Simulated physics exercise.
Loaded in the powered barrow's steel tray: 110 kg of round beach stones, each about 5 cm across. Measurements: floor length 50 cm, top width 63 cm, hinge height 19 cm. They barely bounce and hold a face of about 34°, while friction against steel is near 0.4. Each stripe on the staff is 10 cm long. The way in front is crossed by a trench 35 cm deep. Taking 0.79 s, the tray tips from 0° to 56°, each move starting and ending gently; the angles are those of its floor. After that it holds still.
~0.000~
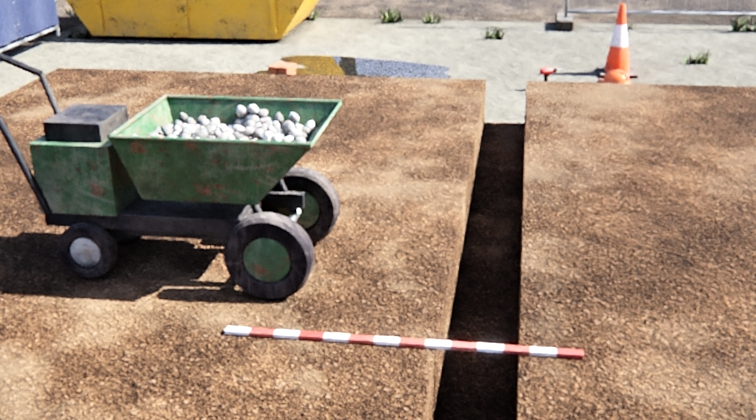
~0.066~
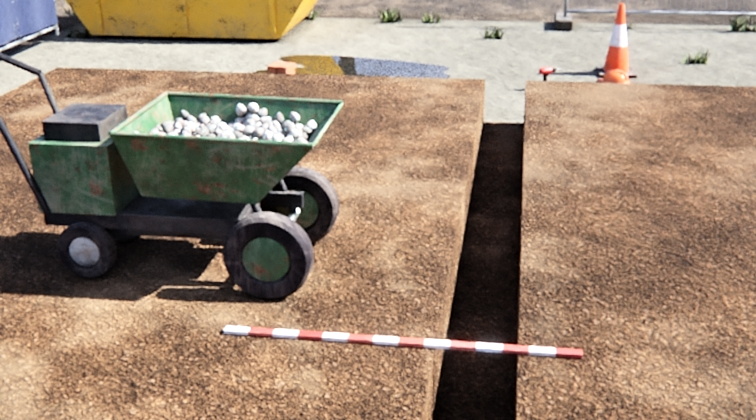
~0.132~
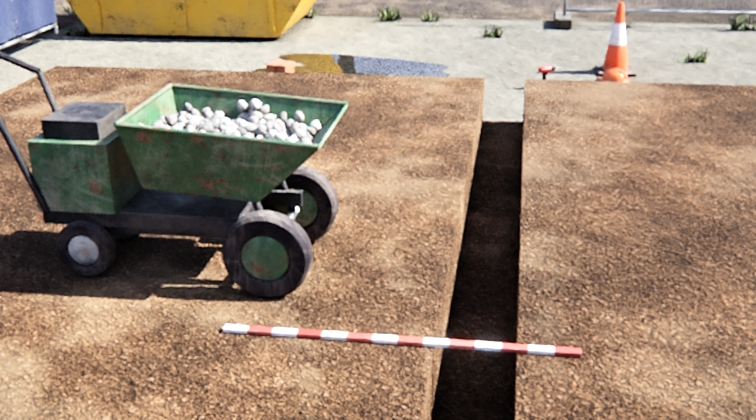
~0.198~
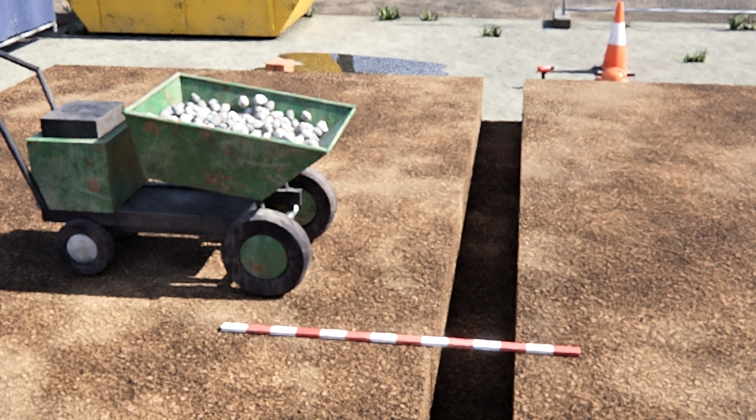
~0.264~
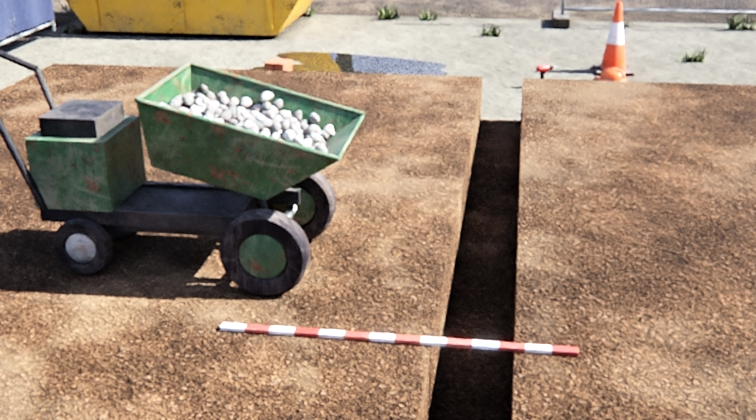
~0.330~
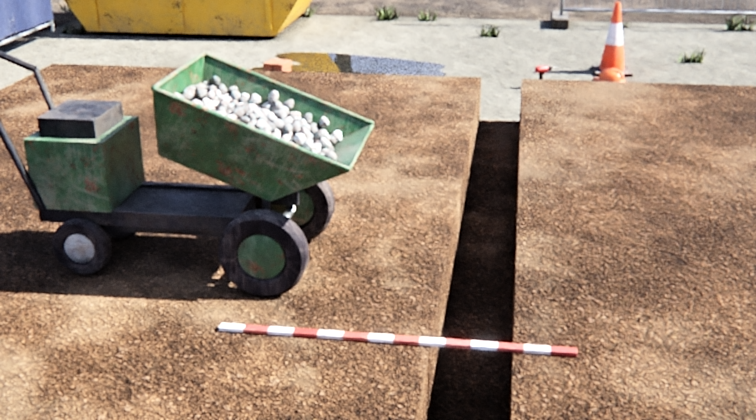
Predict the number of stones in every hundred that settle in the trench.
Close to 65 in a hundred.
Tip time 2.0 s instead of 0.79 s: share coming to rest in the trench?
Close to 60 percent, then.
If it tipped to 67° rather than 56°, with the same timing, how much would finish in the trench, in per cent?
Some 90 in a hundred, I'd say.
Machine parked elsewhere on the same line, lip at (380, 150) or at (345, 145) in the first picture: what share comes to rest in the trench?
Roughly 55 percent for the first, and 80 percent for the second.
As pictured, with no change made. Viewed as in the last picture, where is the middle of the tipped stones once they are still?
Roughly (466, 327), I'd say.
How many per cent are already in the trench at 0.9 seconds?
0 per cent, give or take.
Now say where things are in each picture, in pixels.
In the first frame, the tray is at 0°, its lip at (311, 145); the top of the load is at (253, 123).
In the second frame, the tray is at 1°, its lip at (313, 146); the top of the load is at (238, 122); the stones move at 0.2 m/s on average.
In the third frame, lip at (319, 147), floor tilted 4°, highest stones at (218, 116); the stones move at 0.5 m/s on average.
In the fourth frame, the tray is at 9°, its lip at (328, 152); the top of the load is at (203, 107); the stones move at 0.6 m/s on average.
In the fifth frame, lip at (338, 159), floor tilted 15°, highest stones at (194, 100); the stones move at 0.8 m/s on average.
In the sixth frame, lip at (349, 170), floor tilted 21°, highest stones at (204, 91); the stones move at 0.9 m/s on average.
After 0.6 s the floor is at 47°; 100 % in the tray; the foremost stones are at (367, 189).
After 0.9 s the floor is at 56°; 90 % in the tray, 9 % short of the trench; the foremost stones are at (441, 240).
After 1.2 s the floor is at 56°; 50 % in the tray, 12 % short of the trench, 38 % in the trench; the foremost stones are at (507, 341).
After 3.2 s the floor is at 56°; 10 % in the tray, 25 % short of the trench, 65 % in the trench; the foremost stones are at (508, 323).
